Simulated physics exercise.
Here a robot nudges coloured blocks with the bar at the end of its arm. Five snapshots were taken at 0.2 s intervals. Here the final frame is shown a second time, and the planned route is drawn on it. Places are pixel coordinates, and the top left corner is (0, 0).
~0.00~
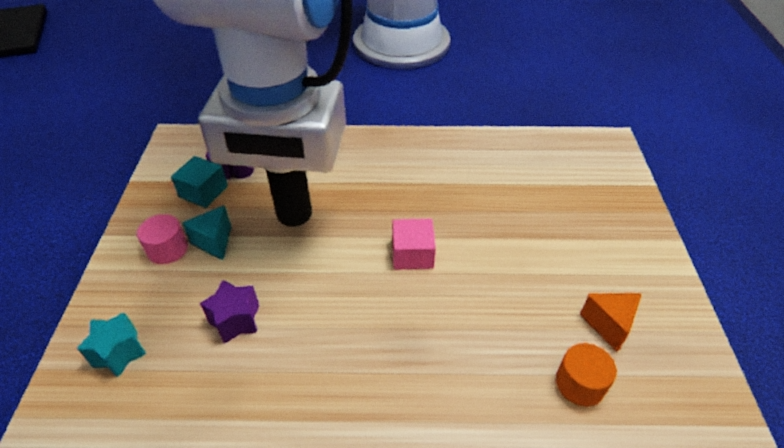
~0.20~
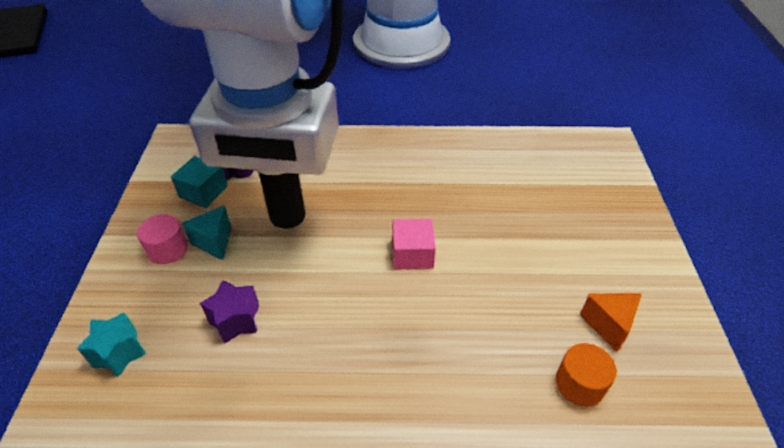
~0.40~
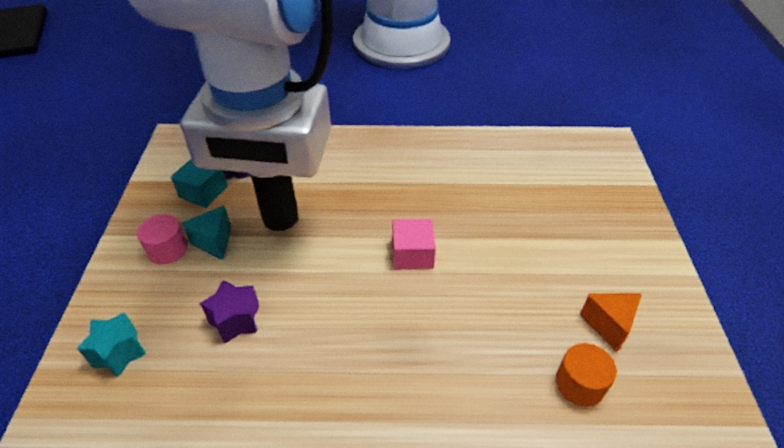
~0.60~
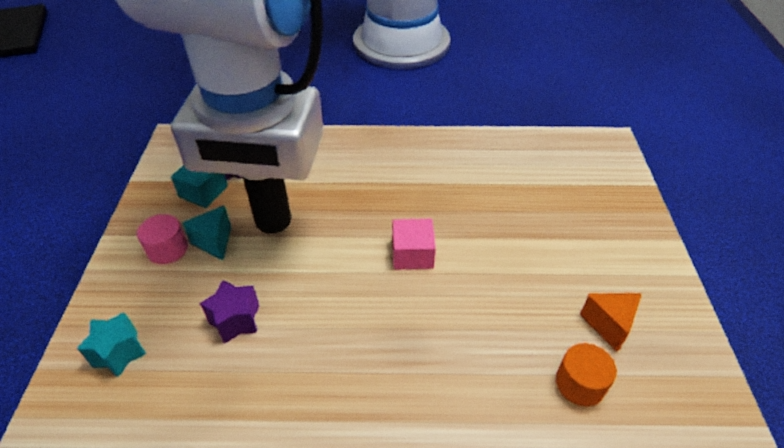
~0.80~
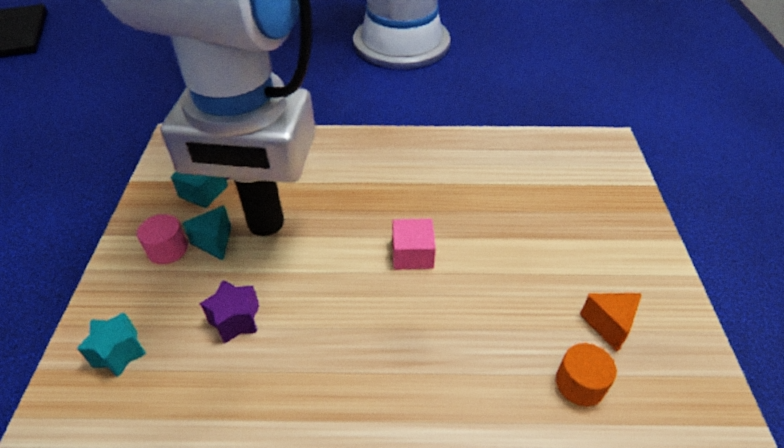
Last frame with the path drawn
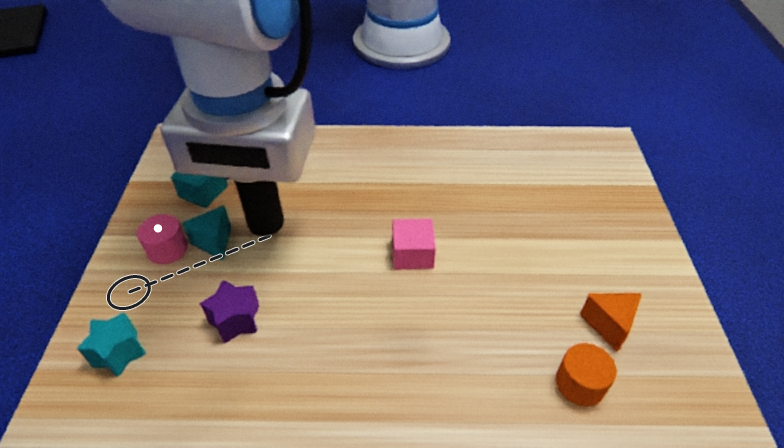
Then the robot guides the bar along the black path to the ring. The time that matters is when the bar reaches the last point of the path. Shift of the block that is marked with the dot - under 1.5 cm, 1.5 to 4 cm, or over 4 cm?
Of the three bands, it's under 1.5 cm.
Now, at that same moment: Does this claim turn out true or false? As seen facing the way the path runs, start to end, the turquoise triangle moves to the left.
False
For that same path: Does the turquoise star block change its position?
No, that is not how it ends up.
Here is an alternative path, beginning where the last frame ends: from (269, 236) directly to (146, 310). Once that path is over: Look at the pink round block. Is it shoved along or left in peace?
Here the pink round block stays on its spot.
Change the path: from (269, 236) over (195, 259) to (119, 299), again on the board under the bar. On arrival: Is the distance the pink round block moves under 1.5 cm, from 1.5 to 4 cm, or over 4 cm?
It ends 1.5 to 4 cm from its spot.
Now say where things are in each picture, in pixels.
The first picture shows tip of the bar (295, 215), middles of tops, turquoise star block (106, 334), pink round block (158, 228), turquoise triangle (207, 222).
The second picture shows bar (288, 217), nothing pushed.
The third picture shows bar (281, 219), nothing pushed.
The fourth picture shows bar (274, 222), nothing pushed.
The fifth picture shows bar (266, 224), turquoise star block (106, 334), pink round block (158, 228), turquoise triangle (207, 222).
The line goes from (269, 236) to (129, 292); the dot is on the pink round block.
The first path, step by step. One third of the way, bar (219, 243); pink round block (154, 228); turquoise triangle (190, 223), turned 45° clockwise.
Two thirds of the way, bar (172, 261); pink round block (148, 227); turquoise triangle (185, 221), turned 60° clockwise.
At the end, bar (122, 281); turquoise star block unmoved; pink round block (148, 227); turquoise triangle (185, 221), turned 60° clockwise.
